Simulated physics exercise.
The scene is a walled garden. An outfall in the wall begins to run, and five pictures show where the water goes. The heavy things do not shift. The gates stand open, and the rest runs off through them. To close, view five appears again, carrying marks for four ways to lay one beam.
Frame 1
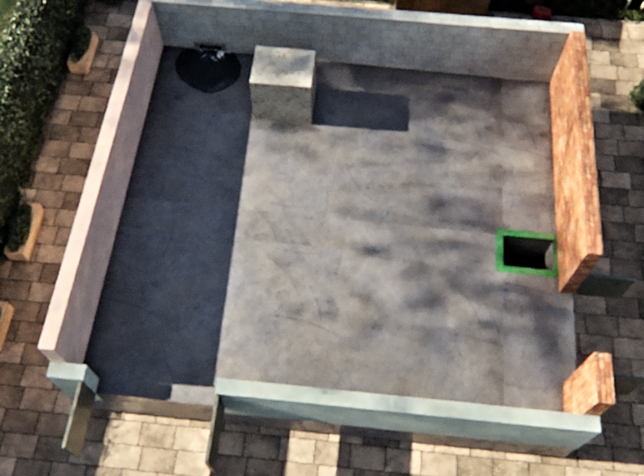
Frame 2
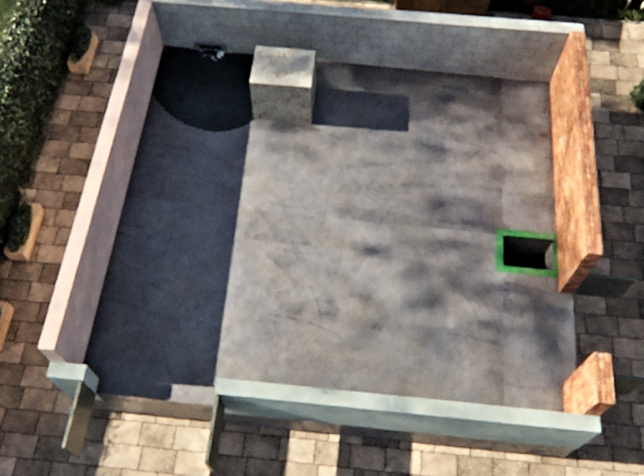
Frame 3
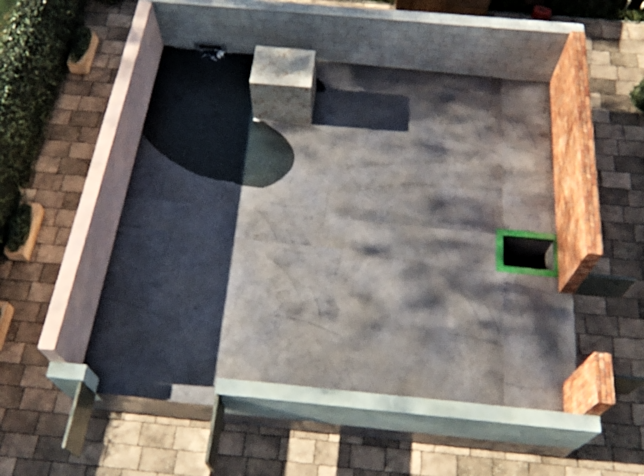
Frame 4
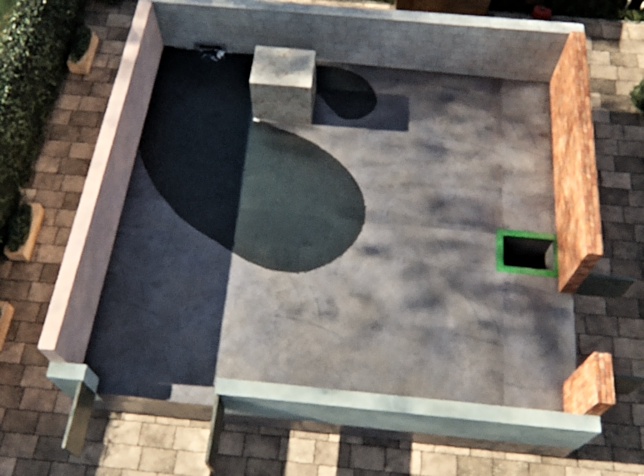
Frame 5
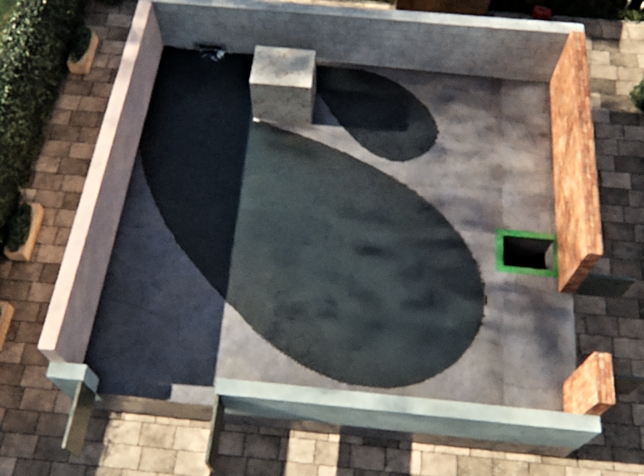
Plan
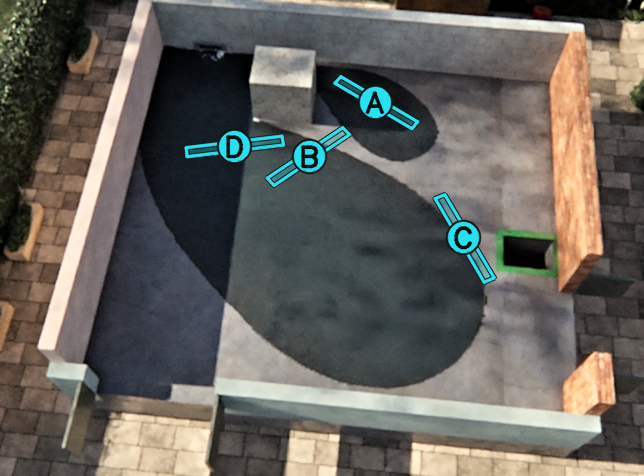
A dark wet patch spreads from the top left corner across the walled garden's floor.
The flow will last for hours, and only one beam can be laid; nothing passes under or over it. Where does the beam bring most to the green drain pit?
Spot D does it best.
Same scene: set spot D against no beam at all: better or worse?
Better.
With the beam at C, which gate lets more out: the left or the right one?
More leaves on the right.
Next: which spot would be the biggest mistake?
That is spot C.
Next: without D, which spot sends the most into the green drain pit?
B it is.
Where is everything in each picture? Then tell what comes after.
In the first frame, outfall at (211, 47); green drain pit at (529, 253); open gate at (561, 337); open gate at (161, 386); front seen at (186, 81), 2 % of the ground wet; green drain pit still dry.
In the second frame, front seen at (202, 126), 7 % of the ground wet; green drain pit still dry.
In the third frame, front seen at (281, 173), 13 % of the ground wet; green drain pit still dry.
In the fourth frame, front seen at (346, 247), 25 % of the ground wet; green drain pit still dry.
In the fifth frame, front seen at (442, 363), 46 % of the ground wet; green drain pit still dry.
On the marked copy, A from (337, 79) to (414, 125); B from (270, 181) to (346, 131); C from (439, 196) to (489, 280); D from (186, 152) to (282, 140).
Choosing A, about 14 % of the stream goes into the green drain pit, about 86 % out by the gates.
Choosing B, about 25 % of the stream goes into the green drain pit, about 75 % out by the gates.
Choosing C, about 9 % of the stream goes into the green drain pit, about 91 % out by the gates.
Choosing D, about 43 % of the stream goes into the green drain pit, about 57 % out by the gates.
